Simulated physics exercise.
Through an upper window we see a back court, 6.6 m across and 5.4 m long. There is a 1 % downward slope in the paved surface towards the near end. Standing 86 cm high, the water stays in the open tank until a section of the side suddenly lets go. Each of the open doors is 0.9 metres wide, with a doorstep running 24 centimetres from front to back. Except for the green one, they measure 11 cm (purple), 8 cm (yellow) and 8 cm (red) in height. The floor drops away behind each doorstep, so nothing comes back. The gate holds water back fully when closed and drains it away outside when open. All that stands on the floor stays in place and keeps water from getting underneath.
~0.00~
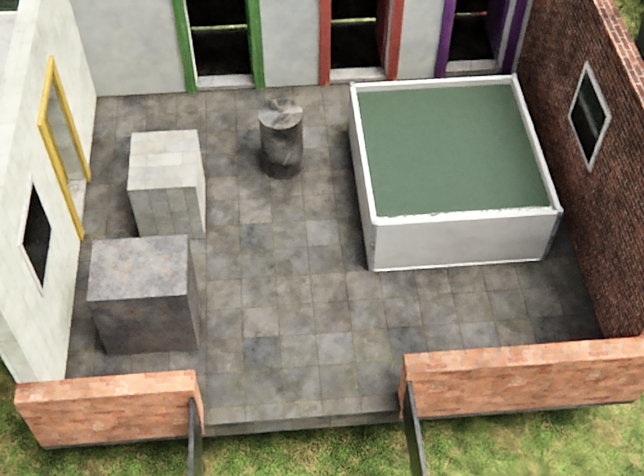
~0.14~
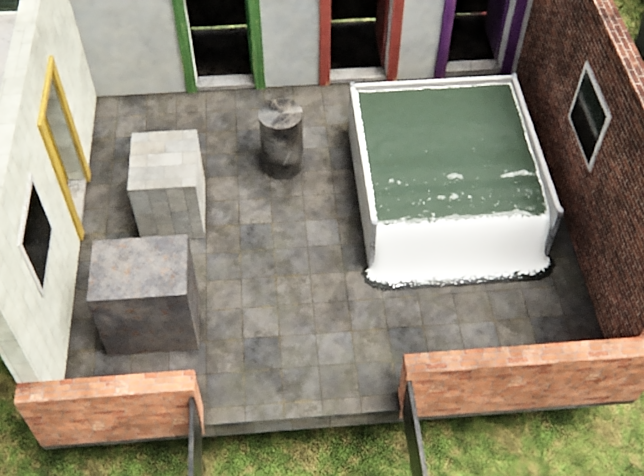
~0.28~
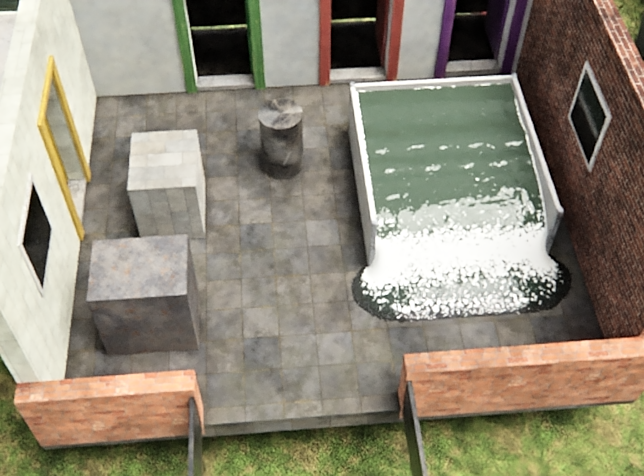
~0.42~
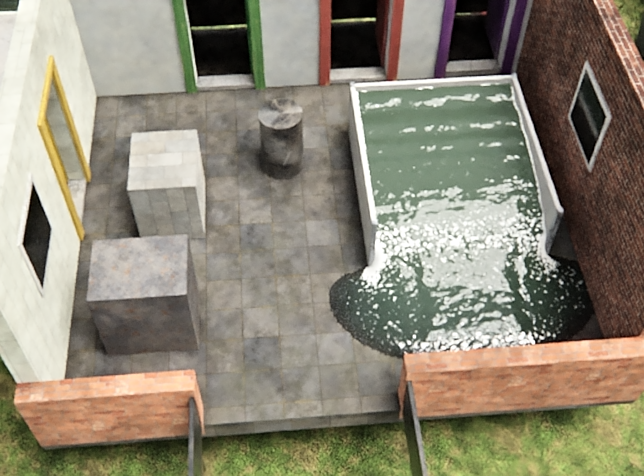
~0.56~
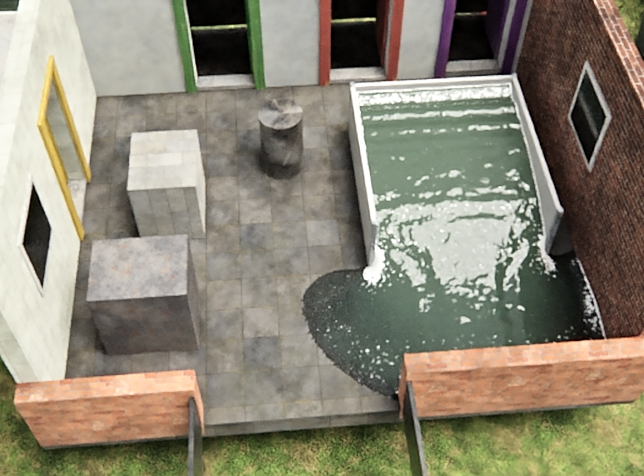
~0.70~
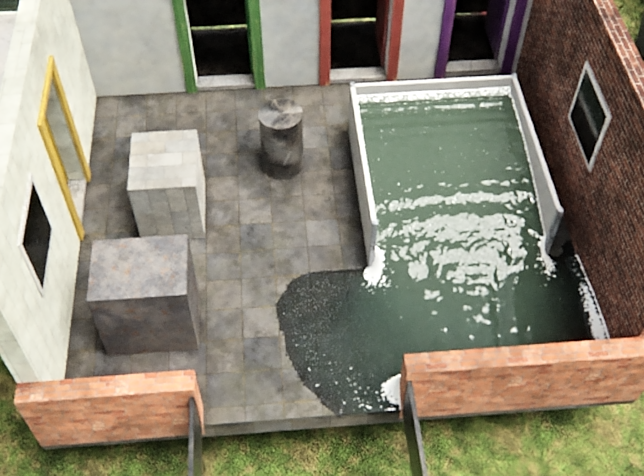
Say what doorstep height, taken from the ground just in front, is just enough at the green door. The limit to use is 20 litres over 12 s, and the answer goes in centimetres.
I would put it at 8.5 cm.
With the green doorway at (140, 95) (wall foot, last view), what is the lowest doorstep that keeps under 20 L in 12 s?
Minimum: About 13.0 cm.
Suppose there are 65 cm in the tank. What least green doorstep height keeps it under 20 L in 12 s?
You'd need a step of close to 5.5 cm.
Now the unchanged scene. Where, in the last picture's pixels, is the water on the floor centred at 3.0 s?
At about (433, 281).
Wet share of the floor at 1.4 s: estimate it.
About 25 per cent.
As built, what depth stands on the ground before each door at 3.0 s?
Green door 0 cm, purple door 10 cm, yellow door 0 cm, red door 0 cm.
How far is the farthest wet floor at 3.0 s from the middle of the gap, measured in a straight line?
Near 5.4 metres, give or take.
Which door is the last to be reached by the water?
Answer: Green.
After 1.4 s water covers 25 % of the floor, deepest (73 cm) near (608, 375); it has not reached the green door.
After 3.0 s water covers 45 % of the floor, deepest (41 cm) near (608, 375); it has not reached the green door.
After 12.0 s water covers 95 % of the floor, deepest (14 cm) near (524, 121); 5 cm at the green door, 25 litres in over its 8 cm doorstep.
At the green door as built, the water arrived by 4.8 s and peaked near 15 cm at 6.2 s.
Run again over the same 12 s with other heights there, 35 litres in over 7 cm, 10 litres over 10.5 cm. The limit of 20 litres is kept from about 8.5 cm up.
